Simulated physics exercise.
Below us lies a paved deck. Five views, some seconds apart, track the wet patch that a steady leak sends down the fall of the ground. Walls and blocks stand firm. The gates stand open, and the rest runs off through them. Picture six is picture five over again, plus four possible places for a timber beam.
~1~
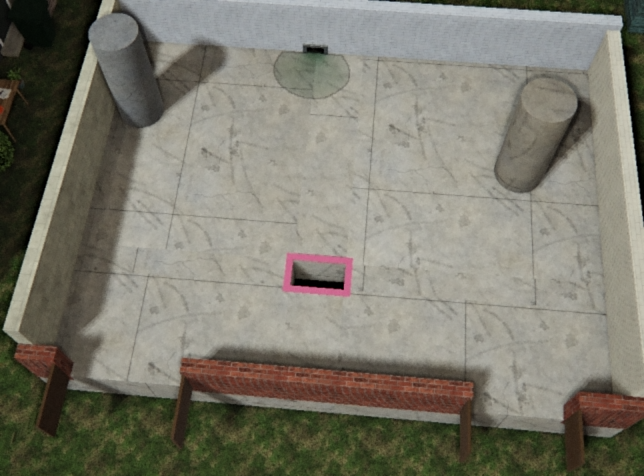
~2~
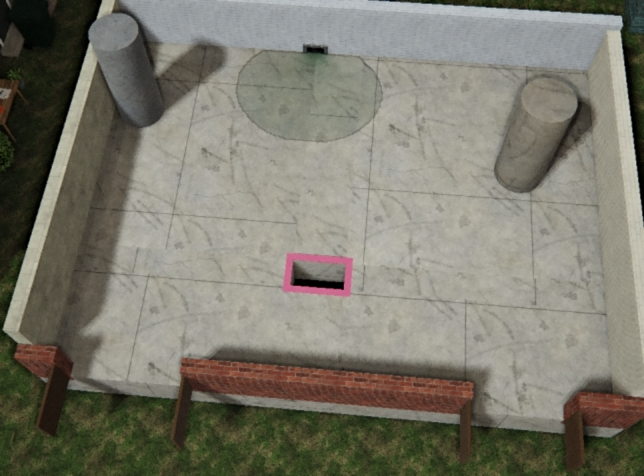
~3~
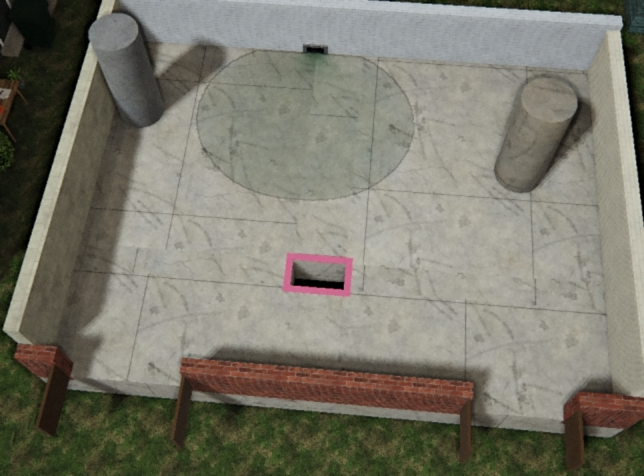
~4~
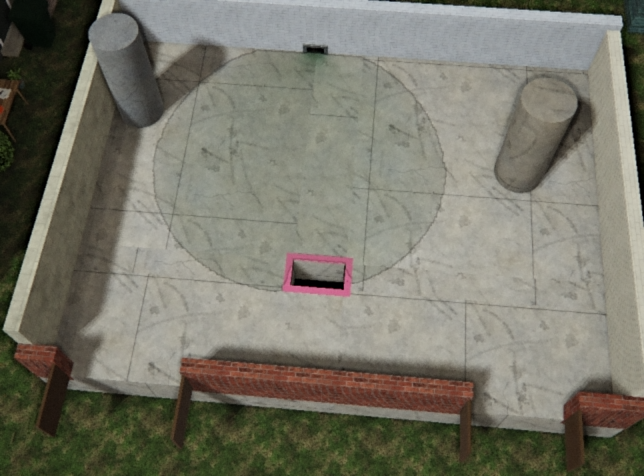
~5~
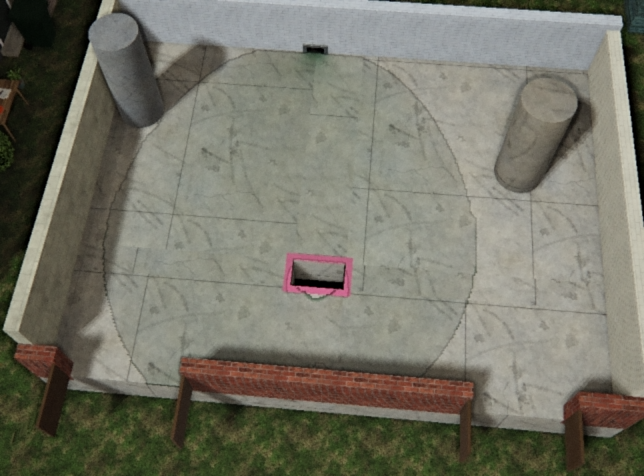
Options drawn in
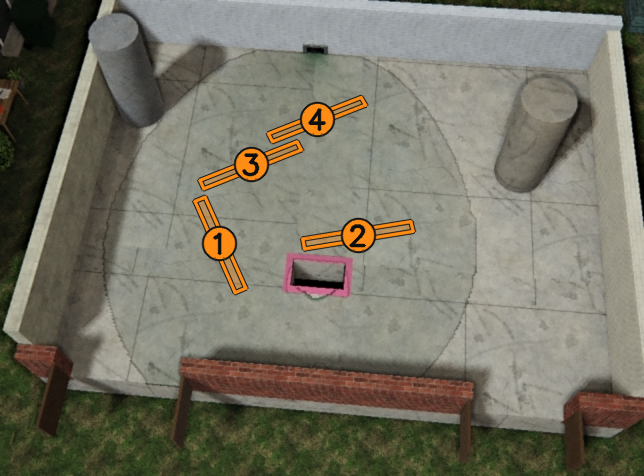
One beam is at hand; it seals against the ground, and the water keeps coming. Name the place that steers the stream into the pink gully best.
The best position is 1.
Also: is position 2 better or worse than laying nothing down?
Worse.
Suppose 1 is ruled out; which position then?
That is position 3.
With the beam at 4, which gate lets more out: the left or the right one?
The left gate.
In orange, 1 from (200, 199) to (240, 290); 2 from (303, 243) to (412, 226); 3 from (201, 184) to (299, 145); 4 from (270, 137) to (363, 101).
With 1, about 26 % of the stream goes into the pink gully, about 74 % out by the gates.
With 2, about 3 % of the stream goes into the pink gully, about 96 % out by the gates.
With 3, about 18 % of the stream goes into the pink gully, about 81 % out by the gates.
With 4, about 4 % of the stream goes into the pink gully, about 94 % out by the gates.
